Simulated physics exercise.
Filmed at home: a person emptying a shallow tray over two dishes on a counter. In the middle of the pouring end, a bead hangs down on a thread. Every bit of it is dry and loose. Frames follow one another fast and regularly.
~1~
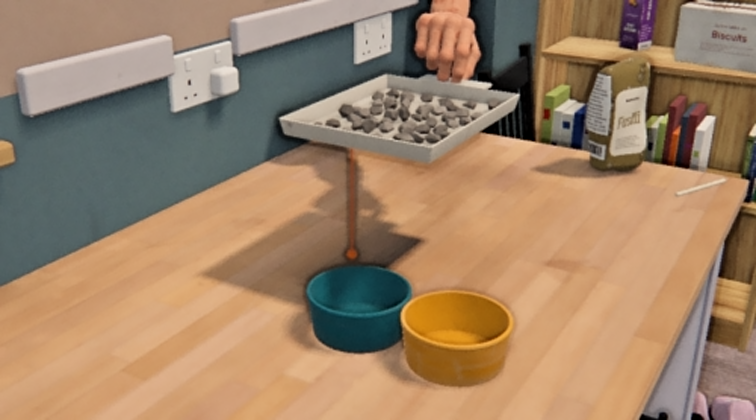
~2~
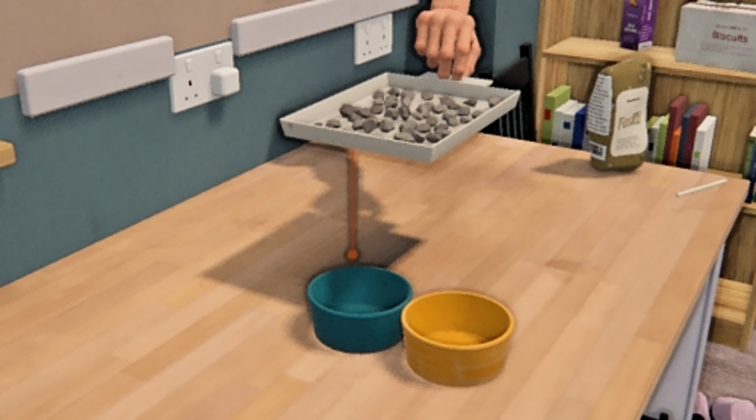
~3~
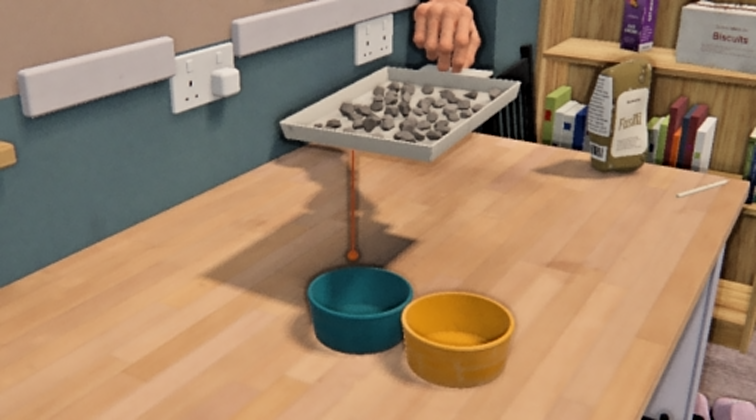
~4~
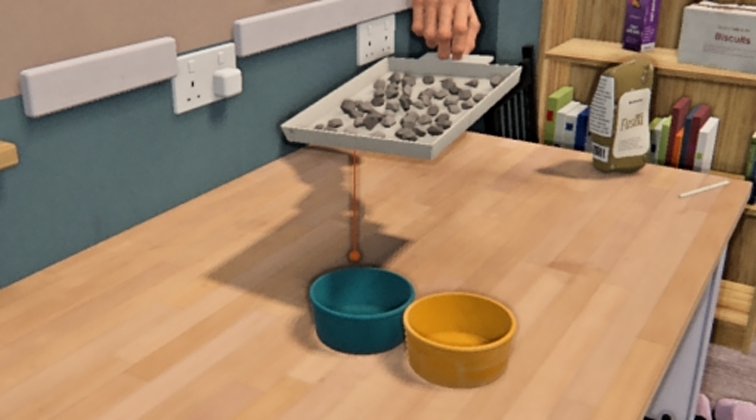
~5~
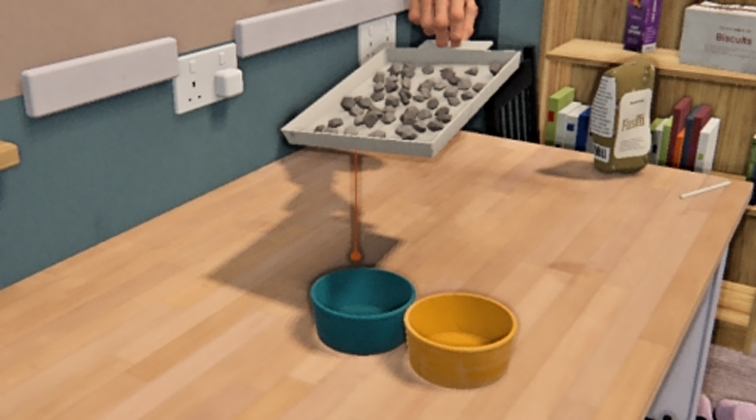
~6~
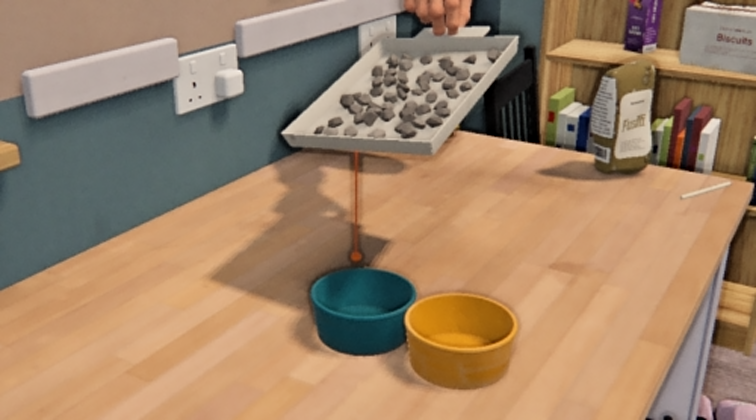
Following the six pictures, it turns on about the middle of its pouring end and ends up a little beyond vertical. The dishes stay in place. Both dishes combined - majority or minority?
Minority.
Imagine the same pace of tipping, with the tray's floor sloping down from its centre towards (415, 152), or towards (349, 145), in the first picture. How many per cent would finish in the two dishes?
First case about 50 percent; second case about 40 percent.
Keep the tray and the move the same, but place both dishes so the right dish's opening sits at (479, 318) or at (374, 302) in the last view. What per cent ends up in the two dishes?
I'd say about 0 percent, followed by about 70 percent.
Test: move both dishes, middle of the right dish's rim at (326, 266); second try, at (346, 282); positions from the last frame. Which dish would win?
In the first try it's the one on the right, and in the second it's the one on the left.
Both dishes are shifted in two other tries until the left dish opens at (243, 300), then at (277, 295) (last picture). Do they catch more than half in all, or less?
For the two tries in order: Not as much as half, not as much as half.
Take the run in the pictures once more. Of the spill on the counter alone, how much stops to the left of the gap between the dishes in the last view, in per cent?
That's roughly 100 per cent of the pieces.
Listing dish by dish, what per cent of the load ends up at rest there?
10 % left, 0 % right.
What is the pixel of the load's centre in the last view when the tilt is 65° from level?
The load is centred around (334, 112).
Soon after the last picture, tray tipped steeply; nearly all on the tray; a stray few outside both.
A little later, tray tipped past a quarter turn; about a third on the tray; a stray few in the left dish; about a third outside both; about a quarter in the air.
Later still, tray tipped past a quarter turn; a small part in the left dish; nearly all outside both.
At rest, tray tipped past a quarter turn; none in the right dish; a small part in the left dish; nearly all outside both.
